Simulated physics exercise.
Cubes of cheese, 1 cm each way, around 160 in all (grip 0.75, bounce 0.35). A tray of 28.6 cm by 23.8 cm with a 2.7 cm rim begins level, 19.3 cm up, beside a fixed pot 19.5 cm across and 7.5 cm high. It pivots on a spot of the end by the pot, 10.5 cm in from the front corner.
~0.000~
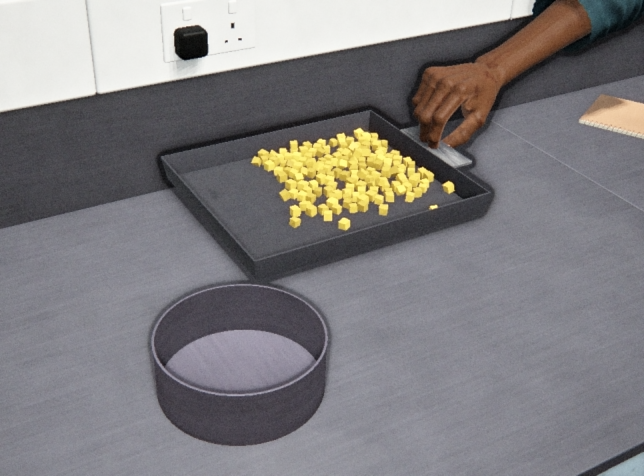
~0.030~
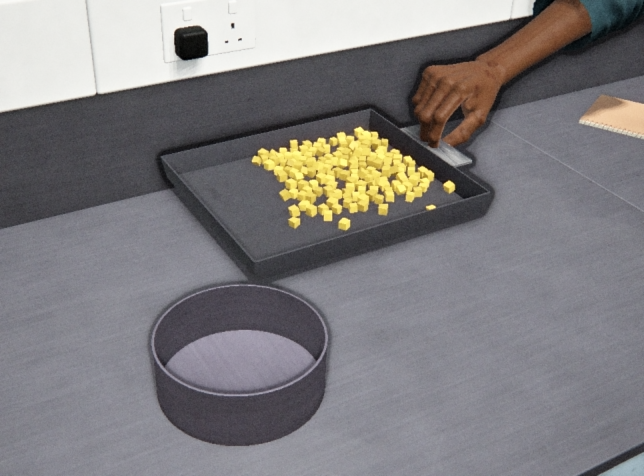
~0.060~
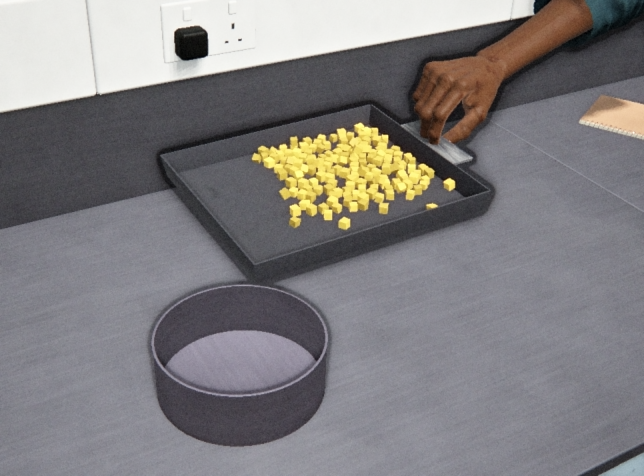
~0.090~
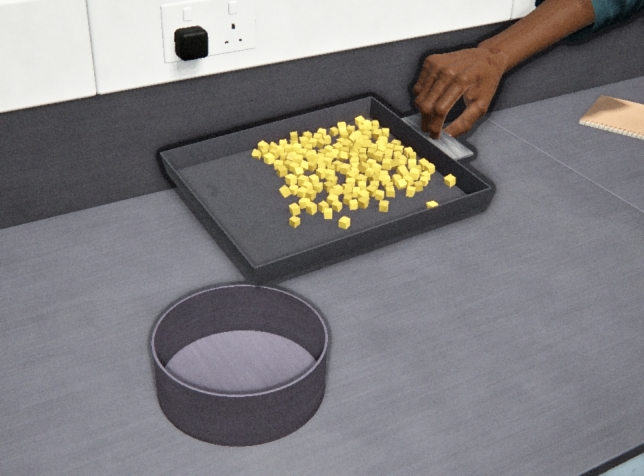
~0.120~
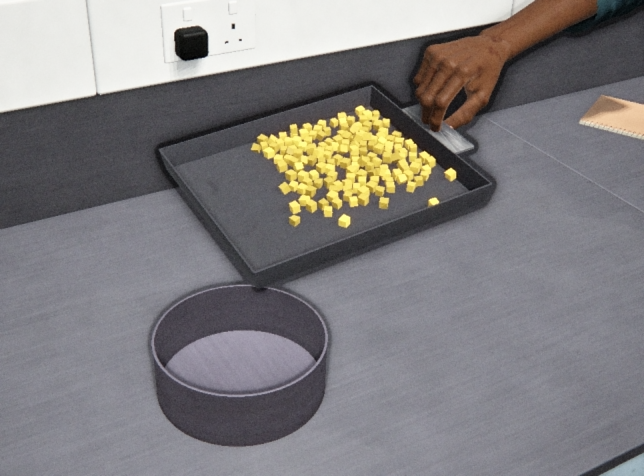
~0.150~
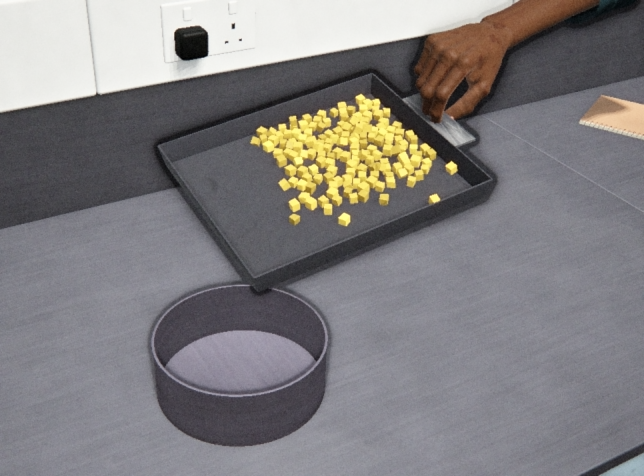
A hand at the far right end of a dark tray scattered with yellow cheese cubes slowly raised that end, tilting the tray toward its left front corner, while the round pot in front stayed still.
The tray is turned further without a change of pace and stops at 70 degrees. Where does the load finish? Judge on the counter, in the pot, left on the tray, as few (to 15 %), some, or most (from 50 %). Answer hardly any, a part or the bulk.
Counter: A part, pot: A part, tray: A part.
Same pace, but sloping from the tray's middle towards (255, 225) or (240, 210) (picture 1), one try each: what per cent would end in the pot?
About 15 and 5 per cent.
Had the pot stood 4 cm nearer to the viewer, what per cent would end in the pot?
Then about 65 per cent.
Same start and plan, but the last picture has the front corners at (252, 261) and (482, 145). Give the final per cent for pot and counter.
Pot 5, counter 65.
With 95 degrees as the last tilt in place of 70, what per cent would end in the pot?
It would be near 75 per cent.
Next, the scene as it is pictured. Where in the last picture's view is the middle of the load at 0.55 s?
Around (327, 170).
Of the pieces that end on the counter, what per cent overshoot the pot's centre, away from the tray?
Roughly 90 per cent.
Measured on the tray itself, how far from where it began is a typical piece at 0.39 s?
Roughly 0 cm.
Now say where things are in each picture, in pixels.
Tray tilt 0 degrees, front corners at (257, 257) and (484, 192); middle of the pieces at (354, 170); pot at (240, 335), in the first picture.
Tray tilt 0 degrees, front corners at (257, 258) and (484, 191); middle of the pieces at (354, 169), in the second picture.
Tray tilt 2 degrees, front corners at (257, 260) and (484, 190); middle of the pieces at (354, 167), in the third picture.
Tray tilt 4 degrees, front corners at (257, 264) and (485, 187), lowest corner left front; middle of the pieces at (354, 162), in the fourth picture.
Tray tilt 7 degrees, front corners at (257, 268) and (486, 183), lowest corner left front; middle of the pieces at (355, 156), in the fifth picture.
Tray tilt 11 degrees, front corners at (256, 273) and (486, 178), lowest corner left front; middle of the pieces at (355, 149); pot at (240, 336). The tray's pace is about 125 degrees a second, in the sixth picture.
Then, at 0.39 s, tilt 41 degrees; the tray holds 100 %, the pot 0 %.
After 0.55 s, tilt 61 degrees; the tray holds 100 %, the pot 0 %.
Then, at 0.83 s, tilt 70 degrees; the tray holds 40 %, the pot 25 %.
By 2.1 s all is still; counter 30 %, pot 40 %, tray 30 %.
